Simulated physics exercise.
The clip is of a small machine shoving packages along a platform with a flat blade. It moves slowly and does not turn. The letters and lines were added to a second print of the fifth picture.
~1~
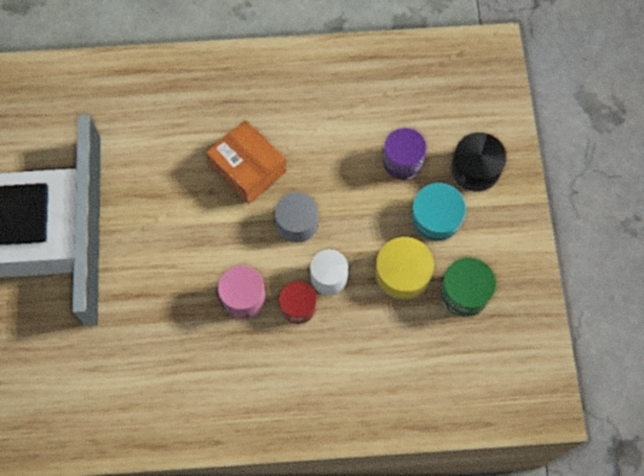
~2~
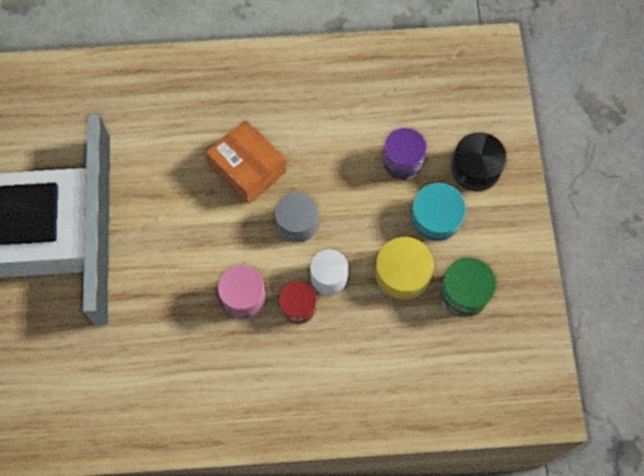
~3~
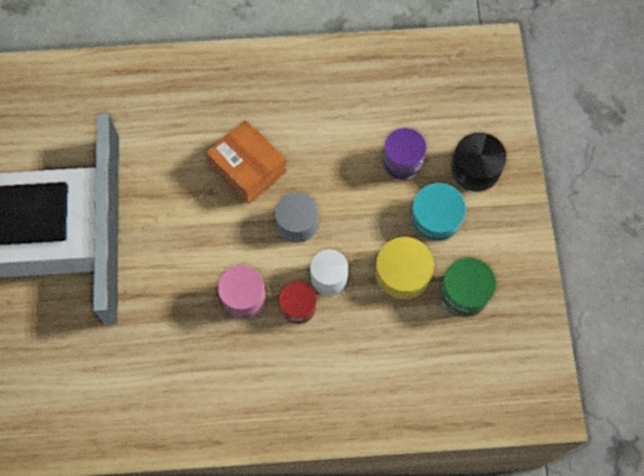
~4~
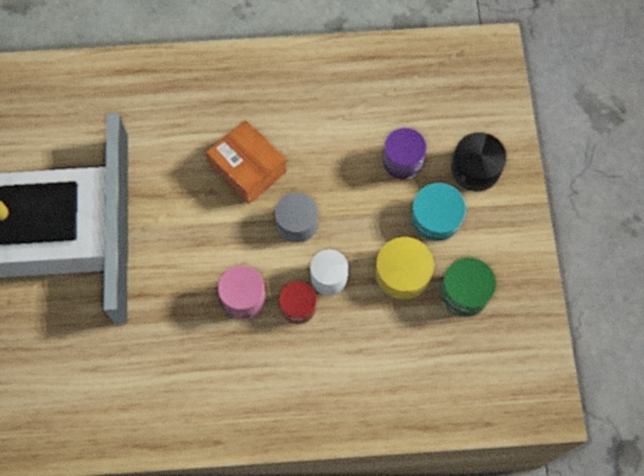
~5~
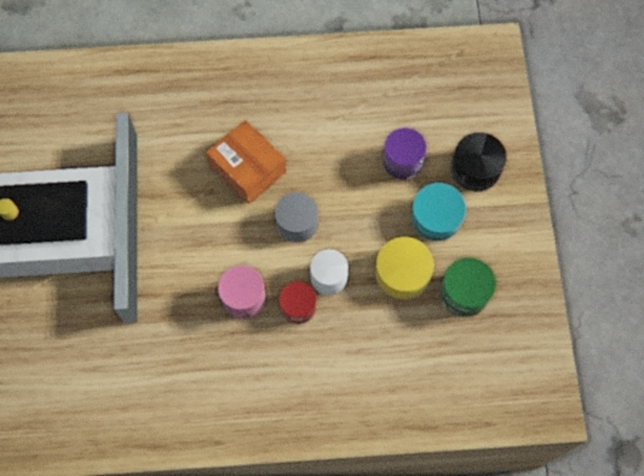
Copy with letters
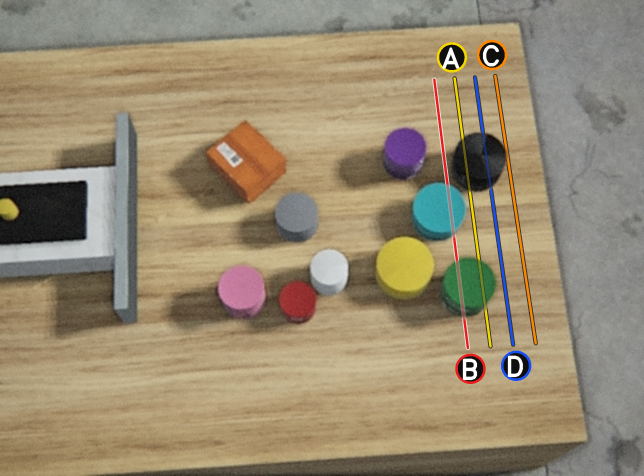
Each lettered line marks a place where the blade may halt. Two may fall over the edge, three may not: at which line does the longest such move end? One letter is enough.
It should halt at A.
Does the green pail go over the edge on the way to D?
No.
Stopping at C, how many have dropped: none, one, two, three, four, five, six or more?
Four.
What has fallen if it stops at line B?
The black canister goes over.
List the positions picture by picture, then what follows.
The first frame shows orange parcel (247, 162); white canister (329, 272); red pail (298, 304).
The second frame shows robot (19, 213); green pail (467, 288).
The third frame shows robot (29, 213); black canister (478, 162).
The fourth frame shows robot (39, 212); grey canister (297, 217).
The fifth frame shows robot (49, 211); turquoise pail (438, 213); orange parcel (247, 162); white canister (329, 272).
On the marked copy, A at (472, 205); B at (450, 206); C at (514, 202); D at (493, 204).
Taking A. A third of the way, robot (176, 204); red pail (320, 307); pink pail (282, 289).
Two thirds of the way, robot (303, 196); black canister (491, 163); green pail (495, 294).
When it is over, robot (402, 189); black canister over the edge; purple pail over the edge; two fallen.
As for the rest, B is within the limit but short; C drops four; D drops four.
